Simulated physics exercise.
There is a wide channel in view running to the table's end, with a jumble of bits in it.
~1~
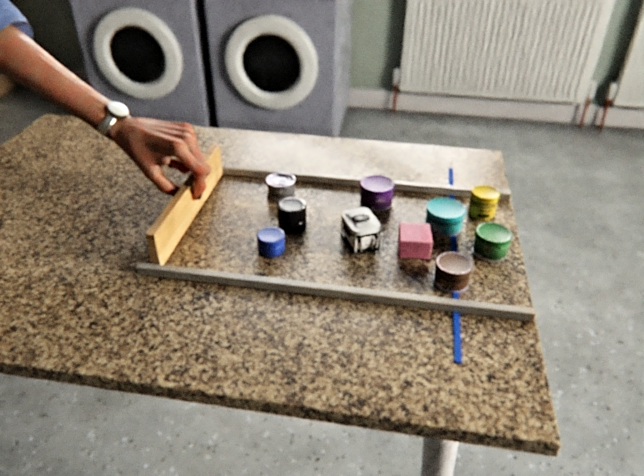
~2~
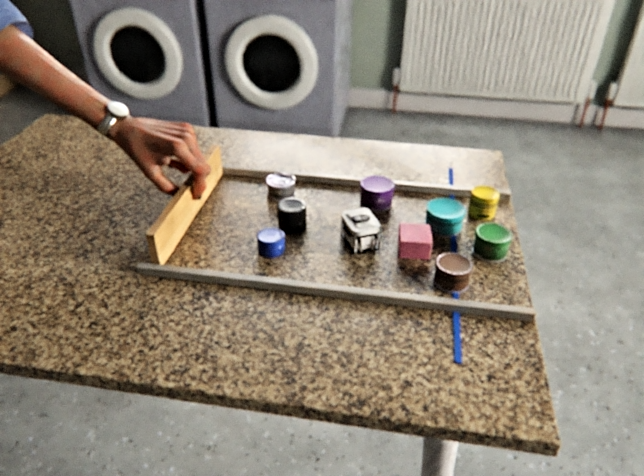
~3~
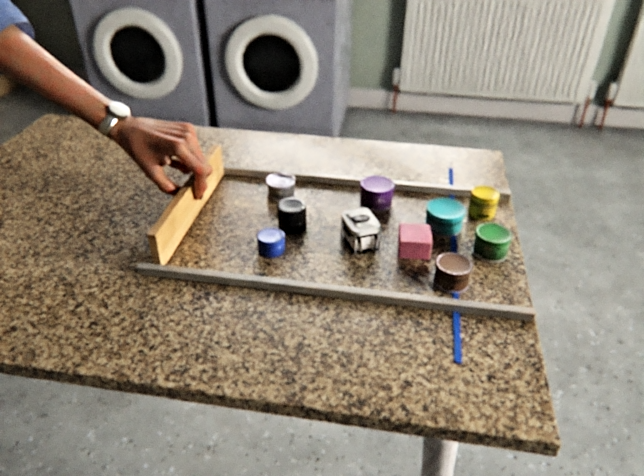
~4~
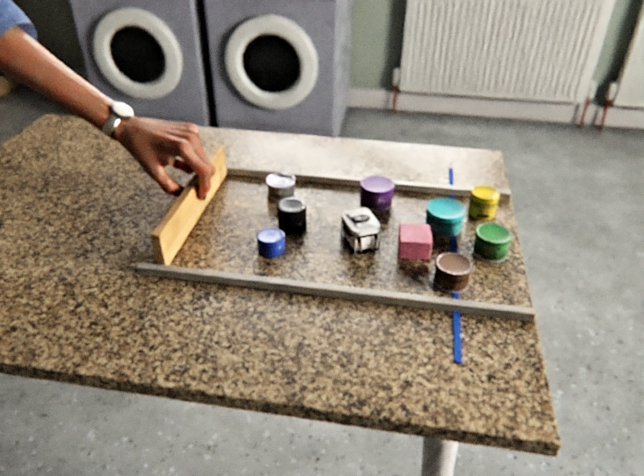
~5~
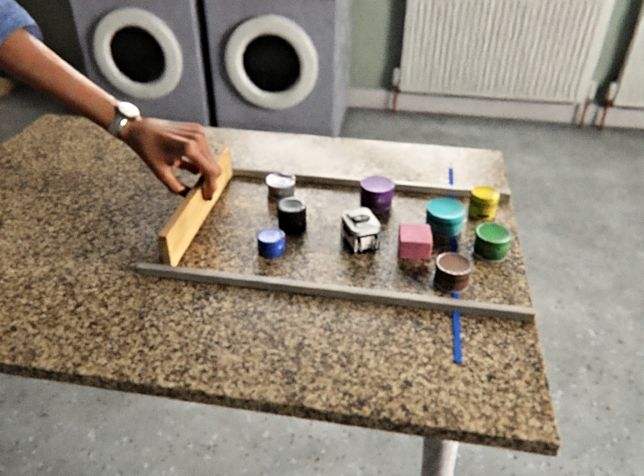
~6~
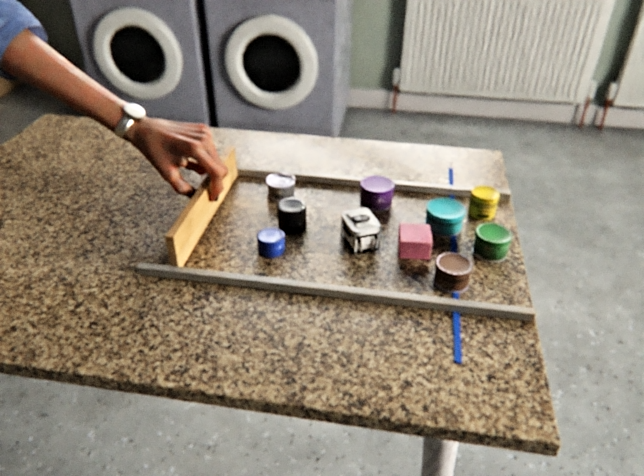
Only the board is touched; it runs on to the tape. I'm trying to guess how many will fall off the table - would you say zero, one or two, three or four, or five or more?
I would say one or two.
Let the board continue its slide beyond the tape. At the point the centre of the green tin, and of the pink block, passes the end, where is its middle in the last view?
The middle is at (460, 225) when it's the green tin, and at (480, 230) when it's the pink block.
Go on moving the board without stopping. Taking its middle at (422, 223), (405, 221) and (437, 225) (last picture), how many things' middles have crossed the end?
Respectively, 0, 0 and 0.
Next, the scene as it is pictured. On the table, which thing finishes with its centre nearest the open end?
Foremost one: Green tin.
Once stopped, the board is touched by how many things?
My count gives 5.
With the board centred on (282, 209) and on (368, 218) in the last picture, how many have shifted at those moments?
So far 3, and 6 at the second.
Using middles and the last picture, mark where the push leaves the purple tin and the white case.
Purple tin at about (499, 198), white case at about (479, 237).
Soon after, none off yet; green tin at rest near (492, 242); yellow tub at rest near (483, 203); brown tin at rest near (453, 273).
At rest, the number that fall off is one or two; fallen, yellow tub.
